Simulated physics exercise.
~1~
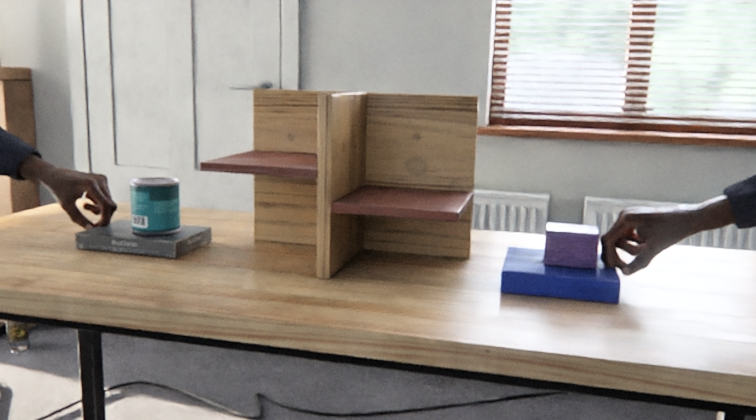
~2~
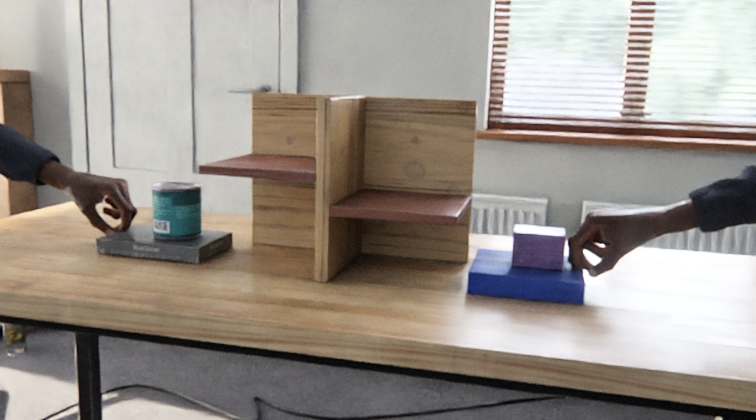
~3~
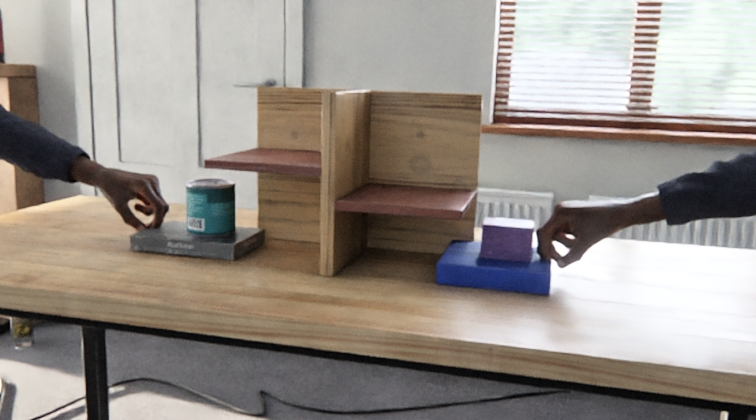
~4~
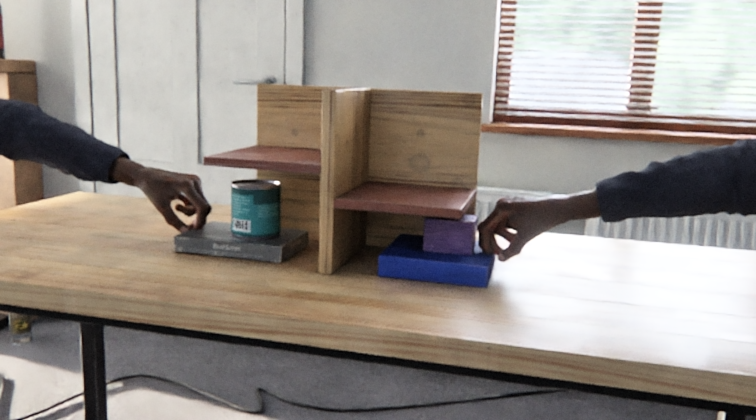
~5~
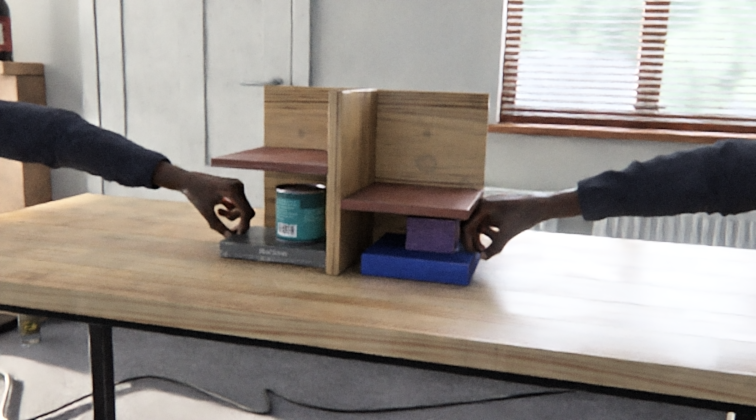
The video shows two hands sliding a grey box carrying a turquoise tin rightward and a blue board carrying a purple block leftward toward a wooden stand, until both loads sit beneath its reddish-brown shelves, still riding in place and untouched.
